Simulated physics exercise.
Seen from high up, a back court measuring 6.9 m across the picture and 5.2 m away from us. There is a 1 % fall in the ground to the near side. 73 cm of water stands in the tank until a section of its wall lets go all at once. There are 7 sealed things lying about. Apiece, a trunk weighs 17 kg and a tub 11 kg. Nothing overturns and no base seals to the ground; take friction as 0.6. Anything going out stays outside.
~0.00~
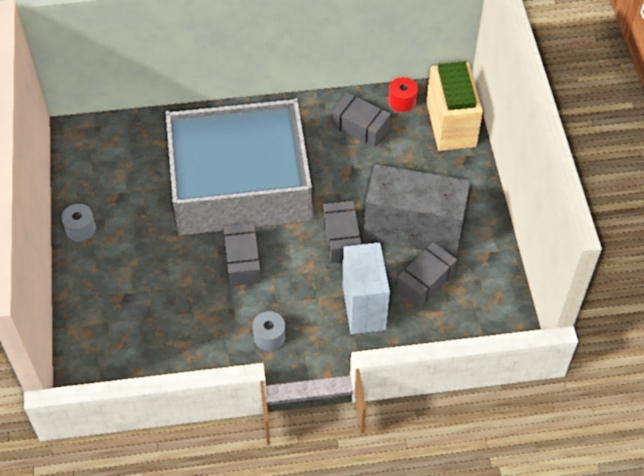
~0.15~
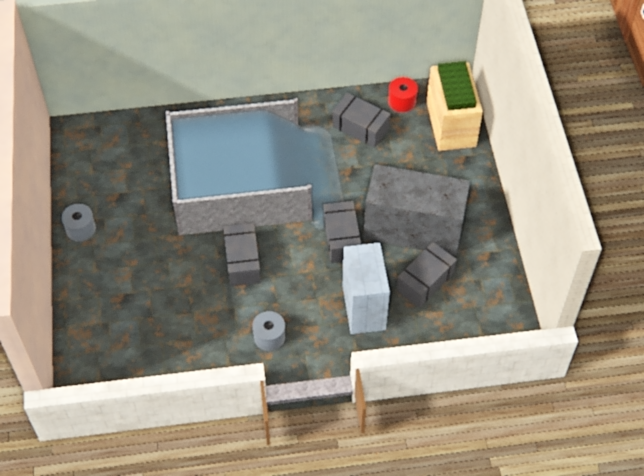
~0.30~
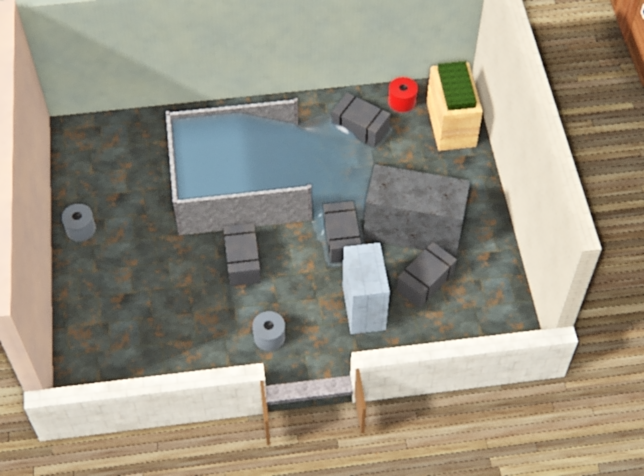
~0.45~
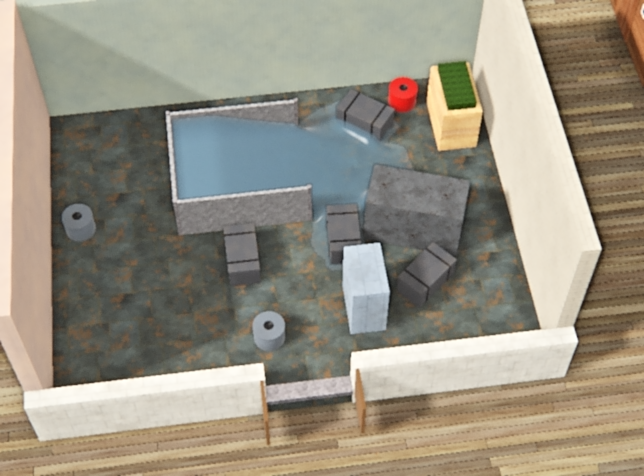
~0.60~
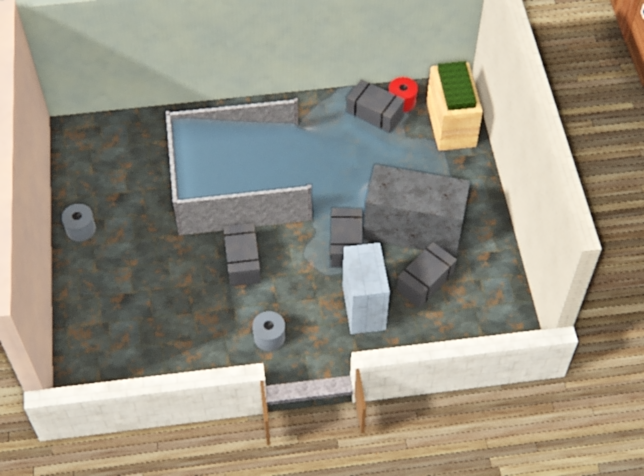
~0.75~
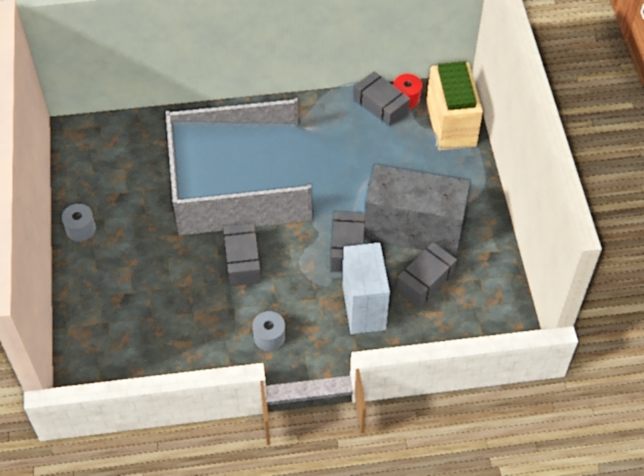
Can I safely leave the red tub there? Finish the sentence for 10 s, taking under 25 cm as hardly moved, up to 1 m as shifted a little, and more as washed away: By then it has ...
By then it has been washed away.
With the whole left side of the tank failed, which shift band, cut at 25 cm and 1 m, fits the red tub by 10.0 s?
The answer: The red tub is taken far off.
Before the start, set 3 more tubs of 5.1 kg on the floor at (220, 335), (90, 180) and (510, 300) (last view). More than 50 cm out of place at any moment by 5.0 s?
In order: Below it, below it, above it.
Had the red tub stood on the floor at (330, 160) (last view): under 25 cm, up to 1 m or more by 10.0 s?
Observed: Object goes well off.
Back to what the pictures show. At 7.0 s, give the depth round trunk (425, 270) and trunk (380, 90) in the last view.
Depths: Near 7 cm, then near 8 cm.
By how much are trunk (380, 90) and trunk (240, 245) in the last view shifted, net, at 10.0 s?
Taking them in turn, the shifts are 140 cm and 20 cm.
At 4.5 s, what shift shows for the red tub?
Shift: About 100 cm.
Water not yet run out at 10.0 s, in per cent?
90 %.
After 2.0 s the red tub is near (461, 66), 1.0 m from its start, afloat; 0 of 7 are out; 2 afloat.
After 4.5 s the red tub is near (344, 81), 1.0 m from its start, afloat; 0 of 7 are out; 3 afloat.
After 7.0 s the red tub is near (202, 99), 3.2 m from its start, aground; 0 of 7 are out; 2 afloat.
After 10.0 s the red tub is near (133, 109), 4.3 m from its start, aground; 0 of 7 are out; 5 afloat.
